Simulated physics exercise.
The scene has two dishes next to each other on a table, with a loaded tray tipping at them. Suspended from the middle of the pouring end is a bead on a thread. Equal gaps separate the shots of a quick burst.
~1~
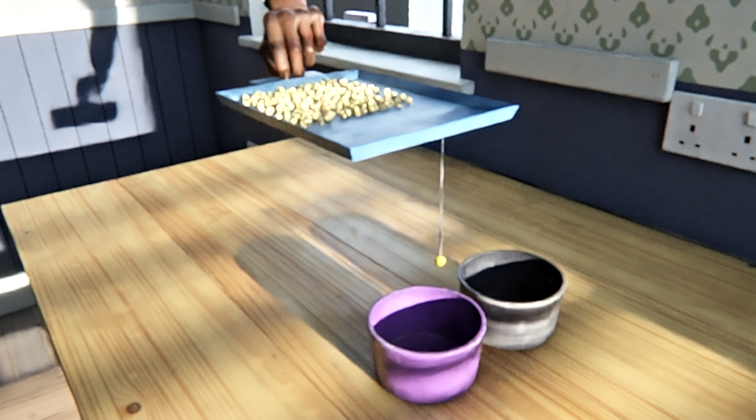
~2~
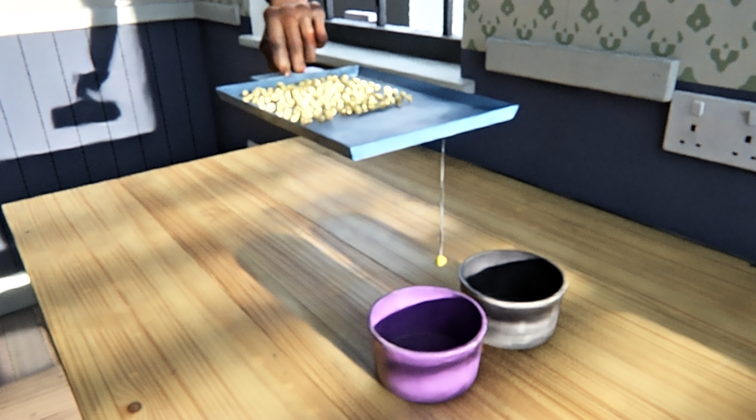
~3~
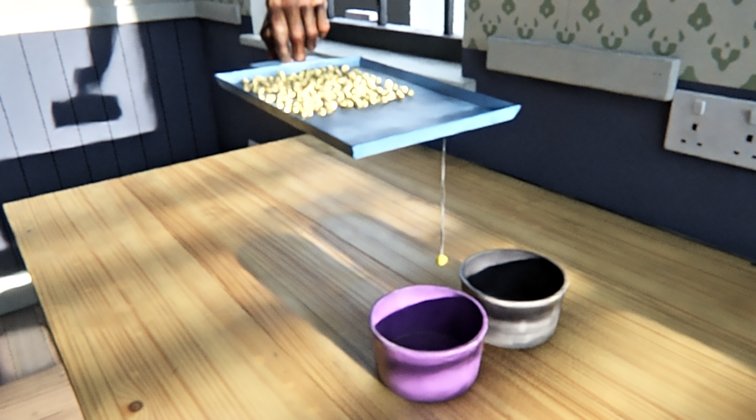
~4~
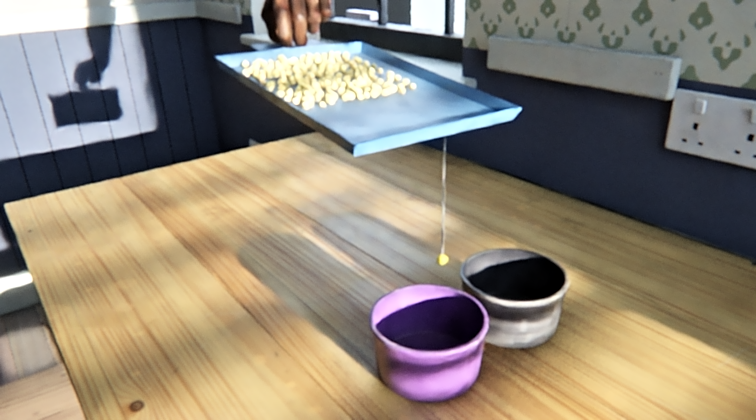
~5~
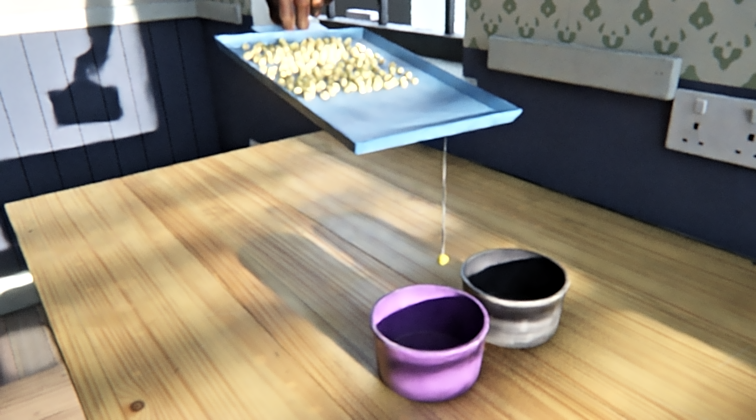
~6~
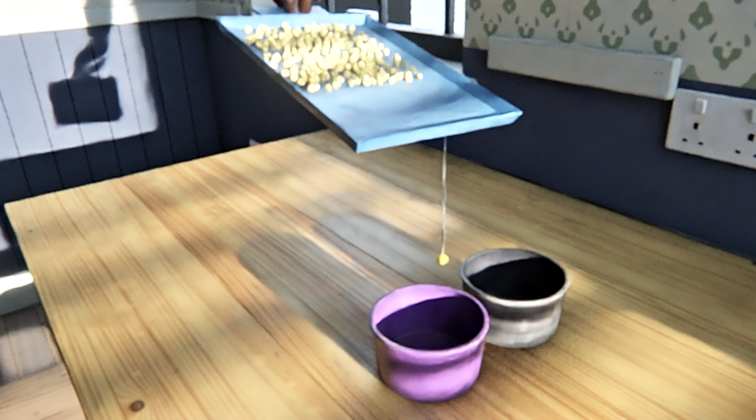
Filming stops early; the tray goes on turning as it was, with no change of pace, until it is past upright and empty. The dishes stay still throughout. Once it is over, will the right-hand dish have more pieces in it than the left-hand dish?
Yes, going by this, it mostly spills to the right of the two.
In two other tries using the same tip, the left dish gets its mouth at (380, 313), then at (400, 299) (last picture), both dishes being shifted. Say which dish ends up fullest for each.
Note: Try one - the dish on the right side; try two - the dish on the right side.
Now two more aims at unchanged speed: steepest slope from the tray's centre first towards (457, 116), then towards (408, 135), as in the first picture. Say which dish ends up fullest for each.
First: The dish at right. Second: The dish at left.
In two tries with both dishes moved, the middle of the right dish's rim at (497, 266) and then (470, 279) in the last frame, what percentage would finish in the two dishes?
Estimate: 60 % first, 40 % second.
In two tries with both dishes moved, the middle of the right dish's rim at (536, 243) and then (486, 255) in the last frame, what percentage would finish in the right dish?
First position: Some 30 %; second position: Some 40 %.
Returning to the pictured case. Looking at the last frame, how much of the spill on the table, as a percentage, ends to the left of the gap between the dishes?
Reading: Around 10 %.
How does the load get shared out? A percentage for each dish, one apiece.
About 10 % ends in the left dish and about 60 % in the right dish.
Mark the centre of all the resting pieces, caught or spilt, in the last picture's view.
Centre at rest, last view: Approx. (521, 314).
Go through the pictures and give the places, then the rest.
Corners of the pouring end at (353, 146) and (511, 105), level; middle of the load at (325, 98), soya beans; left dish at (466, 367); right dish at (551, 316); bead on its thread at (440, 261), in the first frame.
Corners of the pouring end at (353, 145) and (512, 105), level; middle of the load at (325, 95), in the second frame.
Corners of the pouring end at (355, 143) and (513, 106), tipped barely, lowest at the right corner; middle of the load at (326, 87), in the third frame.
Corners of the pouring end at (356, 141) and (515, 107), tipped a little, lowest at the right corner; middle of the load at (327, 75), in the fourth frame.
Corners of the pouring end at (358, 140) and (516, 109), tipped a little, lowest at the right corner; middle of the load at (329, 63), in the fifth frame.
Corners of the pouring end at (359, 138) and (516, 111), tipped clearly, lowest at the right corner; middle of the load at (333, 52); left dish at (468, 365); right dish at (554, 314), in the sixth frame.
Soon after the last picture, tray tipped steeply; about a third on the tray; a stray few in the left dish; about a quarter in the right dish; about a quarter outside both; about a quarter in the air.
A little later, tray tipped past a quarter turn; a stray few on the tray; a small part in the left dish; about half in the right dish; about a quarter outside both; a small part in the air.
Later still, tray tipped past a quarter turn; a small part in the left dish; about two thirds in the right dish; about a third outside both.
At rest, tray tipped past a quarter turn; a small part in the left dish; about two thirds in the right dish; about a third outside both.
